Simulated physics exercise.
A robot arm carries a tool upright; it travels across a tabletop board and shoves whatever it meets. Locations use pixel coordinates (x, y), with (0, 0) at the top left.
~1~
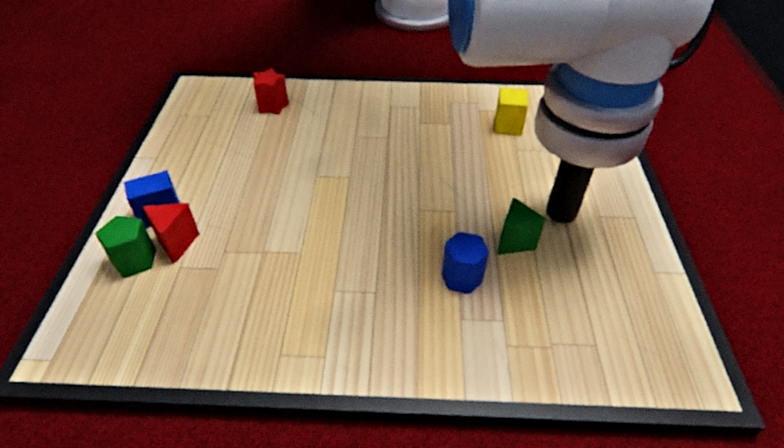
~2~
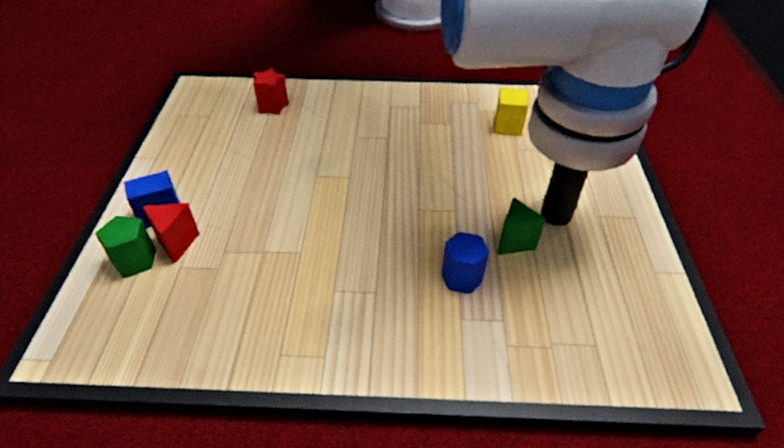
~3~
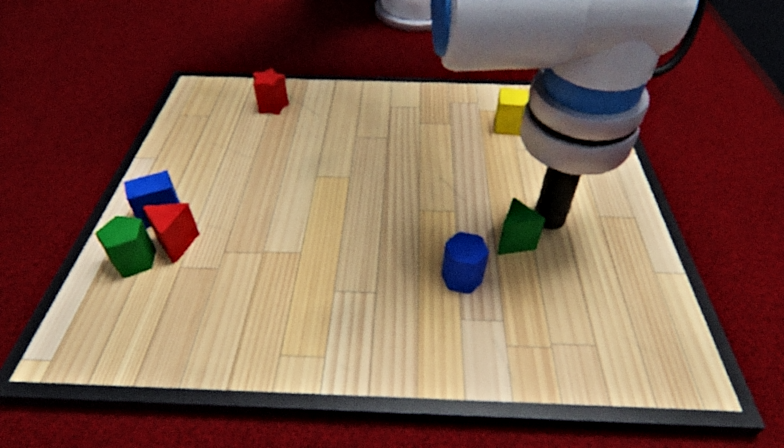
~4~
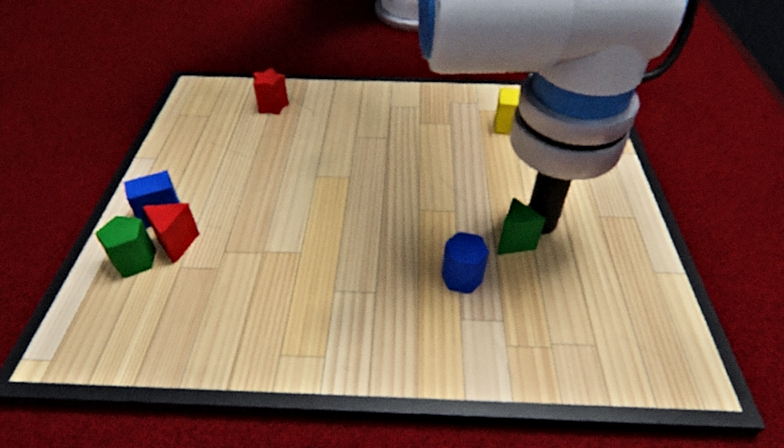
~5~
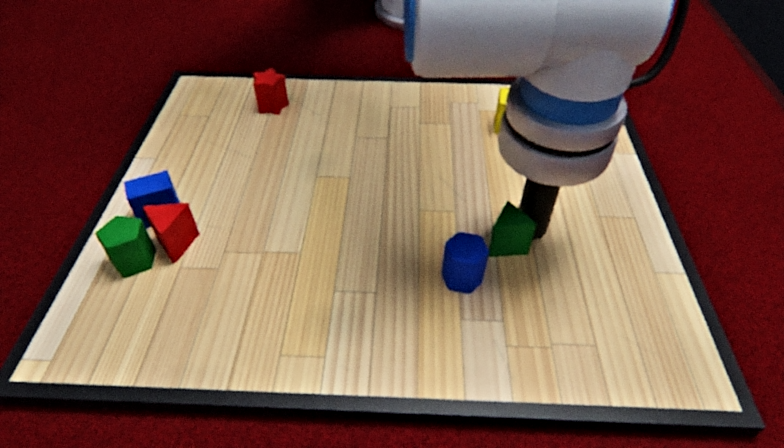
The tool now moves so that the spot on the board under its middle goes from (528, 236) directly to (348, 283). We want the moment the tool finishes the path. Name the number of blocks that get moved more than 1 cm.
It's going to be two.
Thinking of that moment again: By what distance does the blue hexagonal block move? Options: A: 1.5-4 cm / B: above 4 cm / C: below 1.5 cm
That would be A.
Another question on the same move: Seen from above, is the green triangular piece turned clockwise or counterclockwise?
My prediction: CCW.
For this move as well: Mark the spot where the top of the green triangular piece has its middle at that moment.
At the end it should sit near (351, 279).
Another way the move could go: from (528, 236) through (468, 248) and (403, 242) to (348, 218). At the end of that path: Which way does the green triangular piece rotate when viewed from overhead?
It ends up turned anticlockwise.
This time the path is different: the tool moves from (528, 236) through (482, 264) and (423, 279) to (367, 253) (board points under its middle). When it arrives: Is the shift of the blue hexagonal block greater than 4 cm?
Final answer: Yes.
On the path given first. One third of the way, tool at (471, 244); blue hexagonal block at (456, 258), turned 35° anticlockwise; green triangular piece at (449, 232).
Two thirds of the way, tool at (411, 260); blue hexagonal block at (451, 264), turned 60° anticlockwise; green triangular piece at (390, 255), turned 15° anticlockwise.
At the end, tool at (348, 276); blue hexagonal block at (451, 264), turned 60° anticlockwise; green triangular piece at (351, 279), turned 60° anticlockwise.
